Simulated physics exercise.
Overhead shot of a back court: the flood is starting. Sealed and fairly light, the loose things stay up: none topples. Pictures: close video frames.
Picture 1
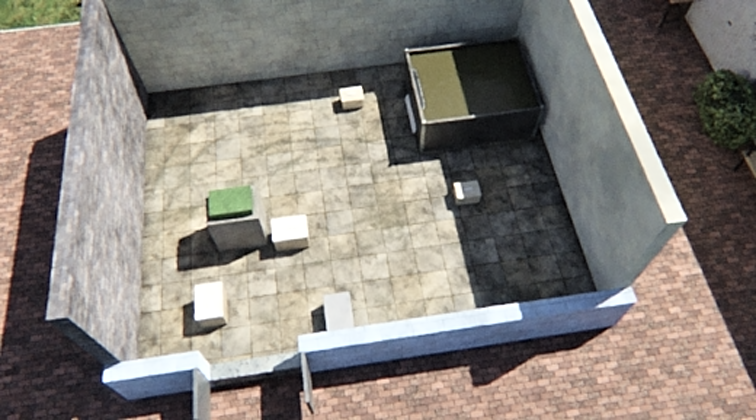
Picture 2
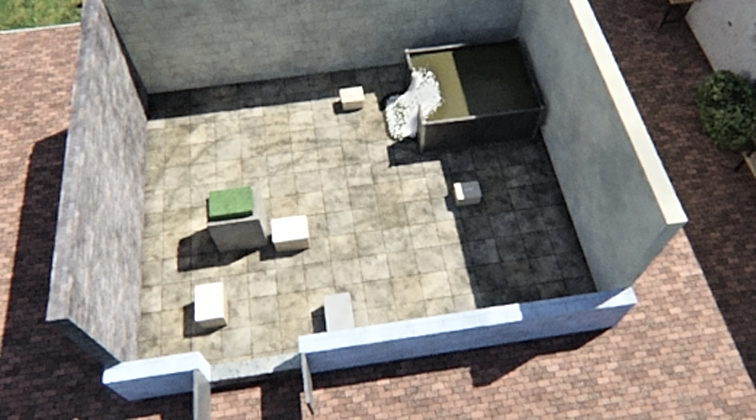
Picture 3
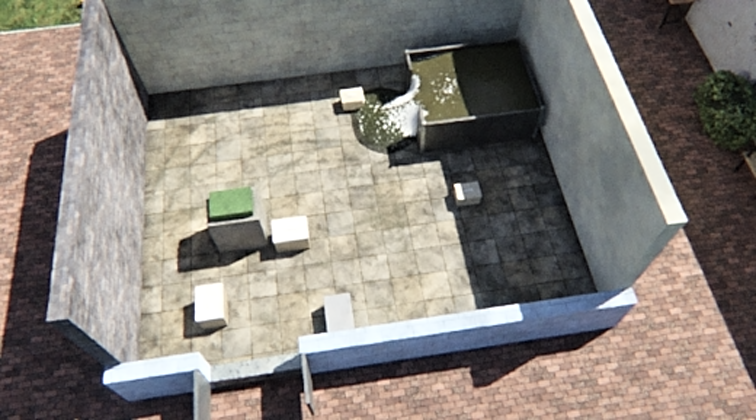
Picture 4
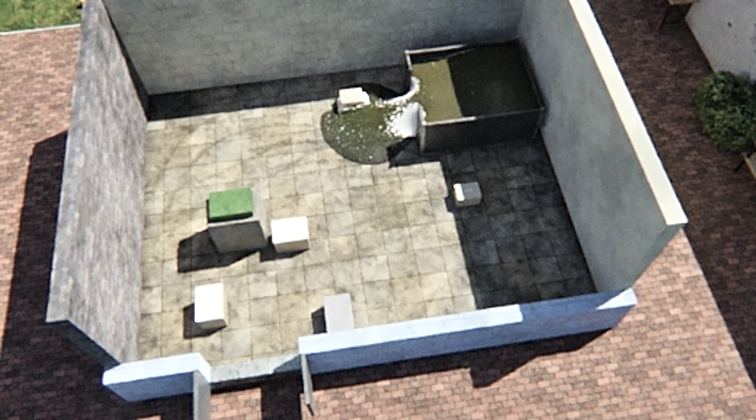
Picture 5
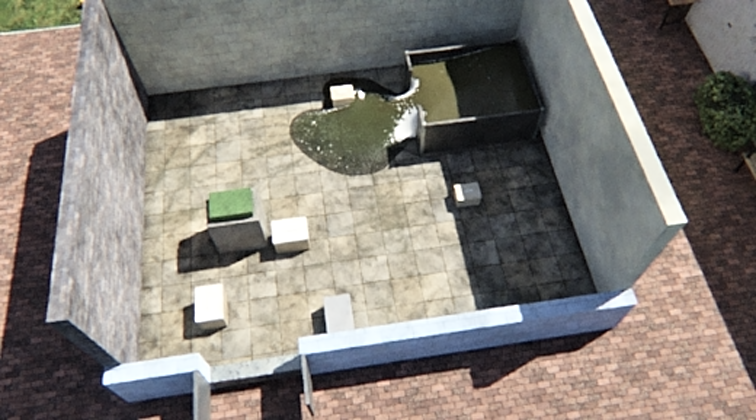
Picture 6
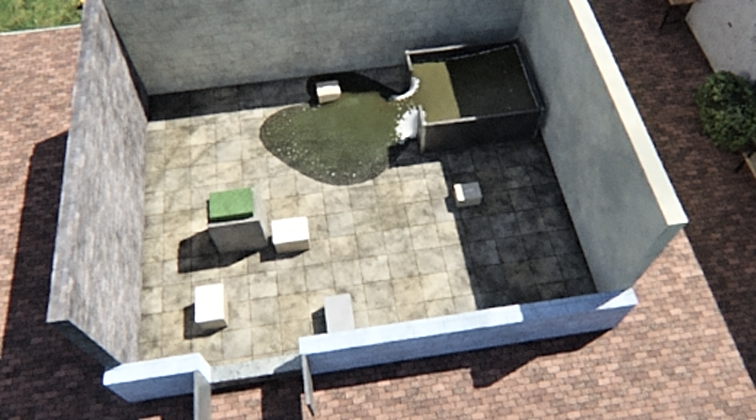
In a walled court, murky water pours from a tank, spreads left and shifts one pale block.
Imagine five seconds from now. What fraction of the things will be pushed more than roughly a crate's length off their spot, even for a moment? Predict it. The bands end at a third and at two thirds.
So the part that moves far is between the one-third and two-thirds marks.
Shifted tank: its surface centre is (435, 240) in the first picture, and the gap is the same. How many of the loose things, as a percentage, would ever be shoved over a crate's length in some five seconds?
About 40 in a hundred.
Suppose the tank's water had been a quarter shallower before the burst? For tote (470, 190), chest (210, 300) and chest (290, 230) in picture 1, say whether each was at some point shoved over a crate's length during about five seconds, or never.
Object 1: Stayed below the mark. Object 2: Stayed below the mark. Object 3: Passed the mark.
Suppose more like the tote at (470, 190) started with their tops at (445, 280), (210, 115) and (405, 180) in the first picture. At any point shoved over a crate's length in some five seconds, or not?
In order: Hardly budges, shoved clear, then hardly budges.
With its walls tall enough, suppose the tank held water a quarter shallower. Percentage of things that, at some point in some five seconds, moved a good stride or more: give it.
I'd put it near 40 per cent of the loose things.
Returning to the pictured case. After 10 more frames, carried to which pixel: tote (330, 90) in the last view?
Roughly at pixel (153, 95).
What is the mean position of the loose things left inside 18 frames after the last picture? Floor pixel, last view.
The remaining things centre around (295, 245).
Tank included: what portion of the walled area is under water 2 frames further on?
By my count it's near 30 in a hundred.
A moment on, 1 of 5 are well off their spots; 0 afloat.
Next, 1 of 5 are well off their spots; 1 afloat.
Later, 2 of 5 are well off their spots; 1 afloat.
In the end, 2 of 5 are well off their spots, and 2 have been at some point; 2 afloat.
